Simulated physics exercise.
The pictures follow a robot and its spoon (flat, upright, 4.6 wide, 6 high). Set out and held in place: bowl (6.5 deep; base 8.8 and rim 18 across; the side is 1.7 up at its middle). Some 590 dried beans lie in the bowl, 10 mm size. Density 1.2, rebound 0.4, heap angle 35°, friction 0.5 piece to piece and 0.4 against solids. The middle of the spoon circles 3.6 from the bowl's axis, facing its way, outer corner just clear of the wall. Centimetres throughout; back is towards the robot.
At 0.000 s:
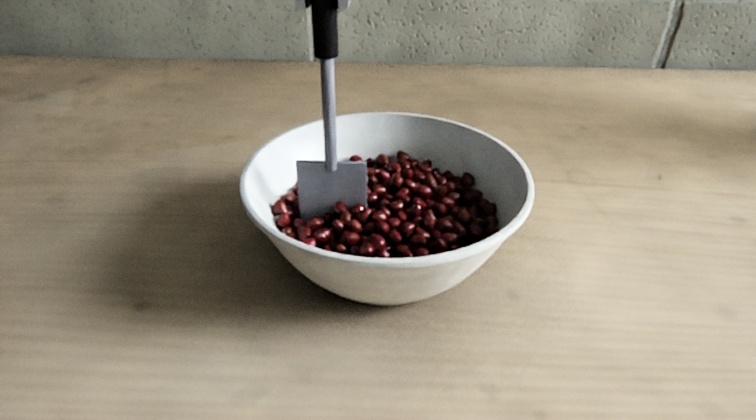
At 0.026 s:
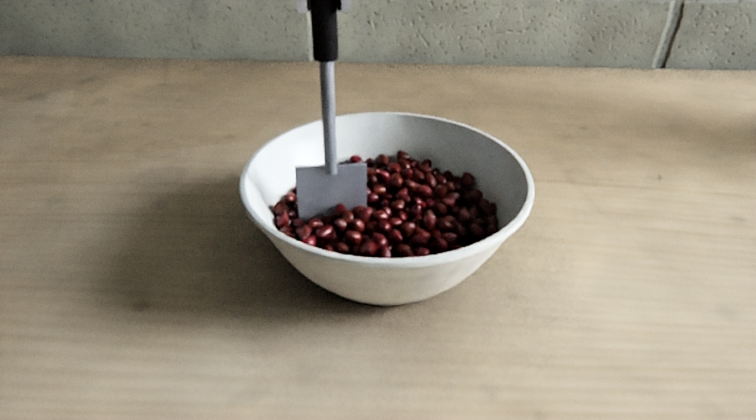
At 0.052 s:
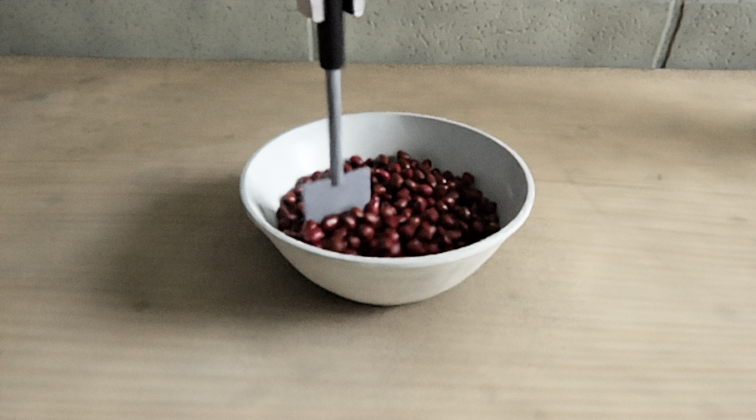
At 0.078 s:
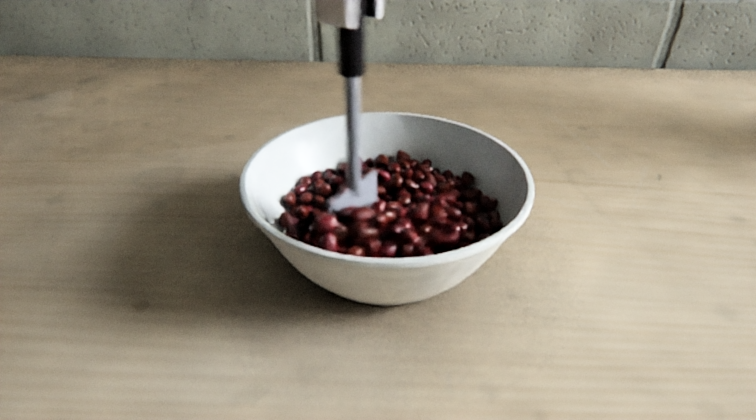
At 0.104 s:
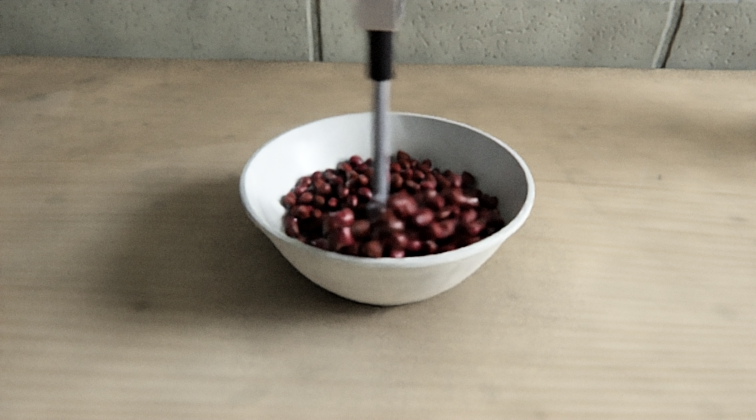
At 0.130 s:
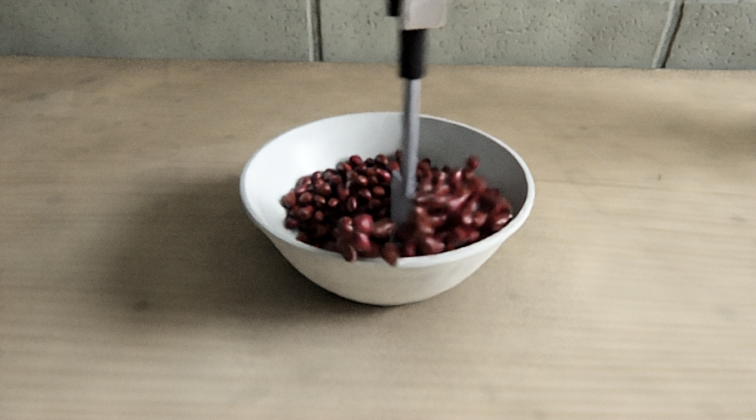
On a pale wooden tabletop before a grey-green tiled wall, the view looks down from the front and stays still. A white bowl of glossy dark red beans sits at the centre, with a flat grey blade on a black-gripped rod held by a machine at its left side. The machine sweeps the blade rightward through the beans, turning it edge-on and pushing them into a tumbling mound at the right.
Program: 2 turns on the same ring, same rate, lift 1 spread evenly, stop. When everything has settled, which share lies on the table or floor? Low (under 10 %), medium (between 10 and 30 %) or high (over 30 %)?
A high share, over 30 %, ends on the table or floor.
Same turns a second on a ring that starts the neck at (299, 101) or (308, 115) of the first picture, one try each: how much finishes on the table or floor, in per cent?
Some 10 and 35 per cent.
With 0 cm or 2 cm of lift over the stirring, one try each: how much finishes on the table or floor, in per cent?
Some 50 and 35 per cent.
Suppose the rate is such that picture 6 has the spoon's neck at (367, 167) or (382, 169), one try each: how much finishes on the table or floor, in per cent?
Some 20 and 25 per cent.
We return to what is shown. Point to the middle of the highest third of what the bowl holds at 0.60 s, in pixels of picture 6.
Near (452, 181).
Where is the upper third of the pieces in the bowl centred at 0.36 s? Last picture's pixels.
Around (299, 172).
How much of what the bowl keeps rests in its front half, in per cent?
About 50 per cent.
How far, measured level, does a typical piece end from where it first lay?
About 11 cm.
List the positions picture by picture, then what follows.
The first frame shows spoon neck at (330, 141), 0° round; upper third of the load around (393, 209), from x 280 to 490, top at y 160; 588 in the bowl.
The second frame shows spoon neck at (330, 144), 9° round; upper third of the load around (387, 213), from x 280 to 490, top at y 160.
The third frame shows spoon neck at (336, 155), 32° round; upper third of the load around (388, 220), from x 285 to 495, top at y 160.
The fourth frame shows spoon neck at (354, 164), 58° round; upper third of the load around (402, 224), from x 285 to 495, top at y 160.
The fifth frame shows spoon neck at (380, 168), 85° round; upper third of the load around (414, 224), from x 290 to 495, top at y 160.
The sixth frame shows spoon neck at (408, 167), 111° round; upper third of the load around (439, 216), from x 290 to 505, top at y 155; 582 in the bowl, 6 in flight or on the tool.
After 0.36 s, 346° round, highest piece 11 above the table; 438 in the bowl, 85 on the table or floor, 65 in flight or on the tool.
After 0.60 s, 222° round, highest piece 9 above the table; 363 in the bowl, 205 on the table or floor, 20 in flight or on the tool.
After 0.91 s, 0° round, highest piece 6 above the table; 349 in the bowl, 239 on the table or floor.
After 1.61 s, 0° round, highest piece 6 above the table; 349 in the bowl, 239 on the table or floor.
At rest, 349 in the bowl, 239 on the table or floor. That is 41 % on the table or floor.
